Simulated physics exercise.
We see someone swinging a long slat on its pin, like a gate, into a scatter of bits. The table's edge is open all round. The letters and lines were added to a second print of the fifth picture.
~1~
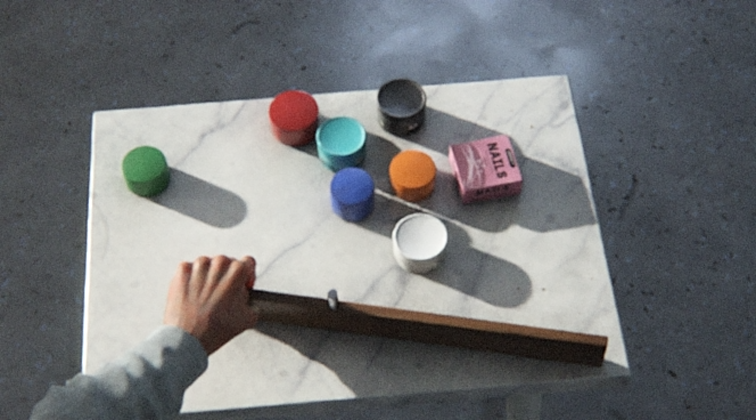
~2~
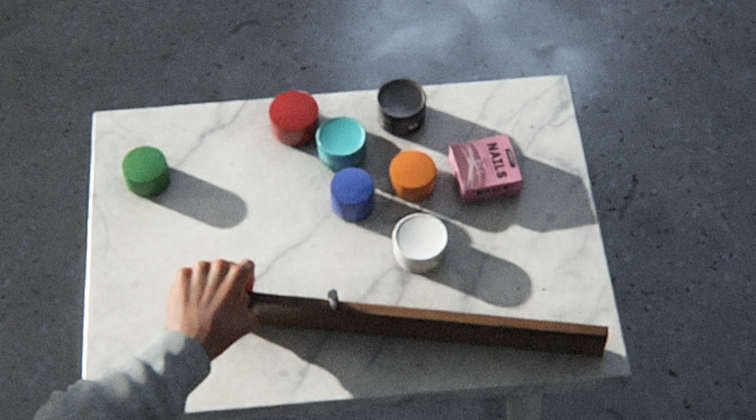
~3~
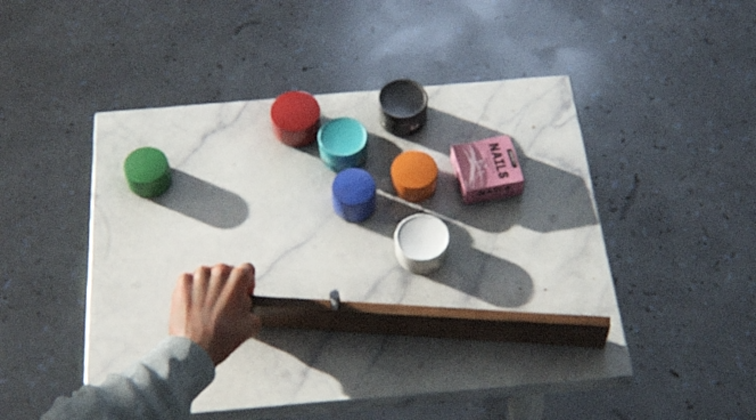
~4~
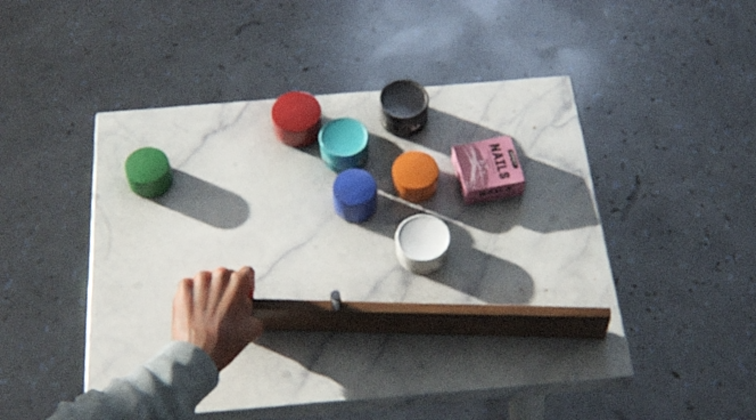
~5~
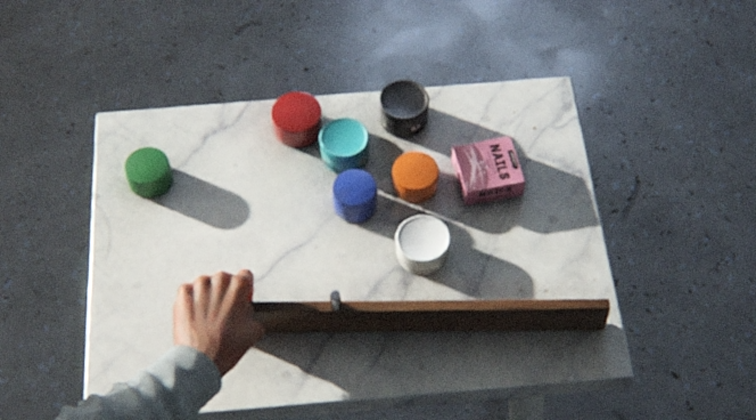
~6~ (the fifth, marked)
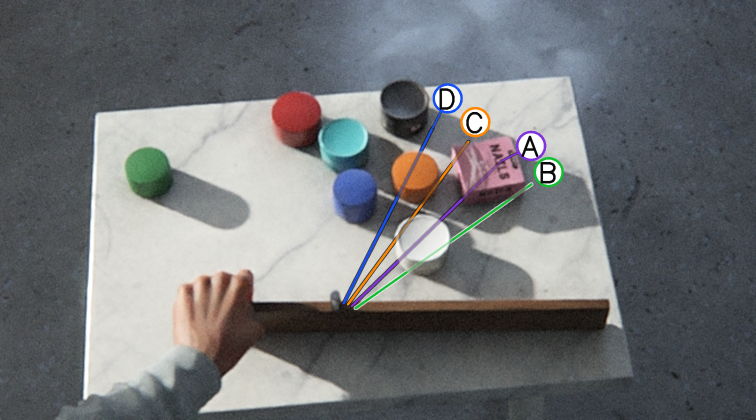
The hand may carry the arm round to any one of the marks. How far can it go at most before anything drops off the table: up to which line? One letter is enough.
D is the last safe line.
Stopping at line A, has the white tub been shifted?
Yes.
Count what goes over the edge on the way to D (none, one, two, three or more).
By then, none.
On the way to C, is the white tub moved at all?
Yes.
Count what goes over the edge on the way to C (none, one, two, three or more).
In all, none.
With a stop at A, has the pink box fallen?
No.
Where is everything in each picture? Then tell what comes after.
In the first frame, blue tin (353, 195); pink box (485, 169); white tub (420, 244).
In the second frame, arm (475, 318); green tin (146, 172).
In the third frame, arm (477, 313); orange pot (414, 177).
In the fourth frame, arm (479, 309); black tub (404, 108).
In the fifth frame, arm (479, 305); pink box (488, 171); white tub (423, 245); green tin (149, 173).
On the marked copy, A at (429, 231); B at (446, 245); C at (410, 220); D at (390, 212).
With D. Early on, arm (463, 254); black tub (404, 109); red pot (297, 120).
Further on, arm (427, 215); pink box (455, 151); white tub (397, 218).
At the end, arm (392, 196); black tub (360, 91); pink box (399, 128); nothing has fallen.
As for the rest, A is safe but short; B is safe but short; C is safe but short.
